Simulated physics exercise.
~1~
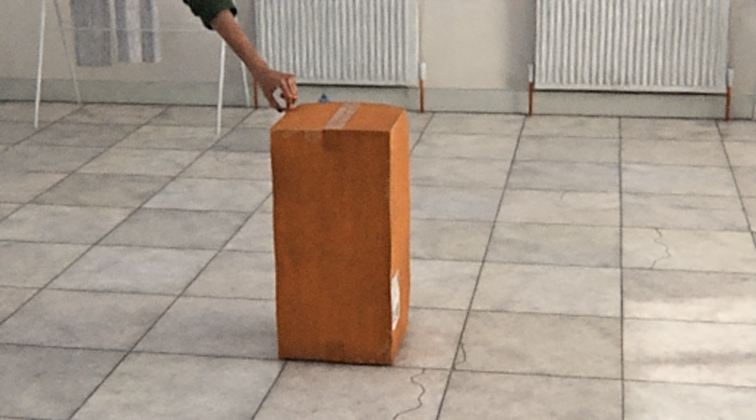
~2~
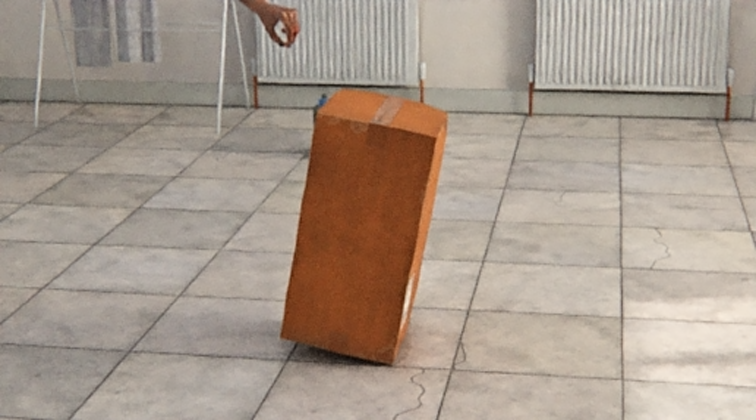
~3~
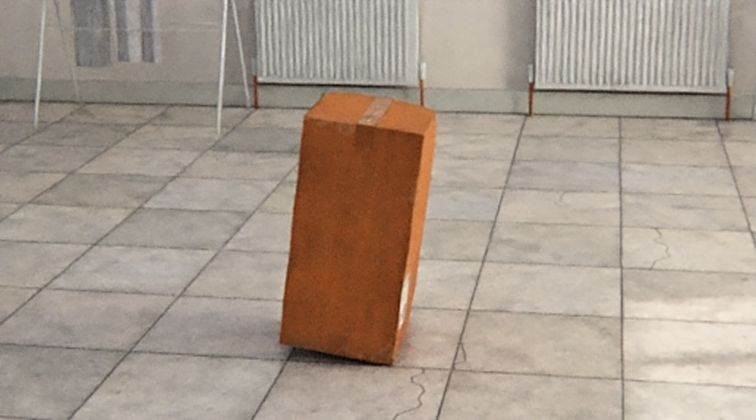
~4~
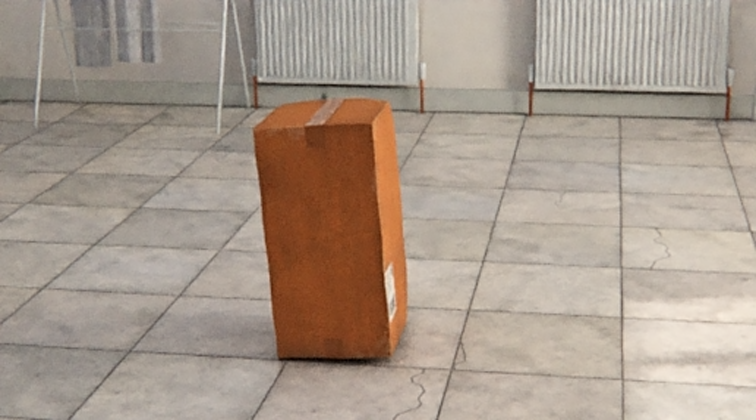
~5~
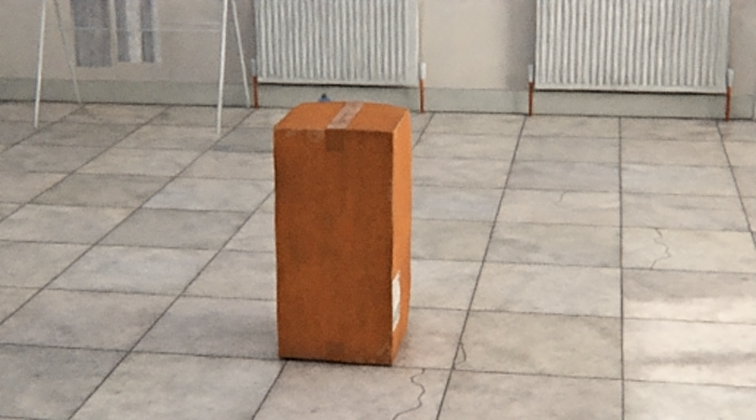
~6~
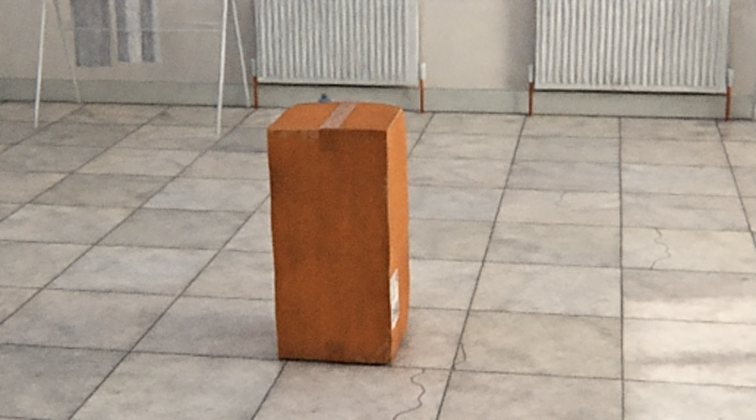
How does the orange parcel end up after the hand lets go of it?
It rocks back from its lean and settles upright on its base, standing on the tiled floor.
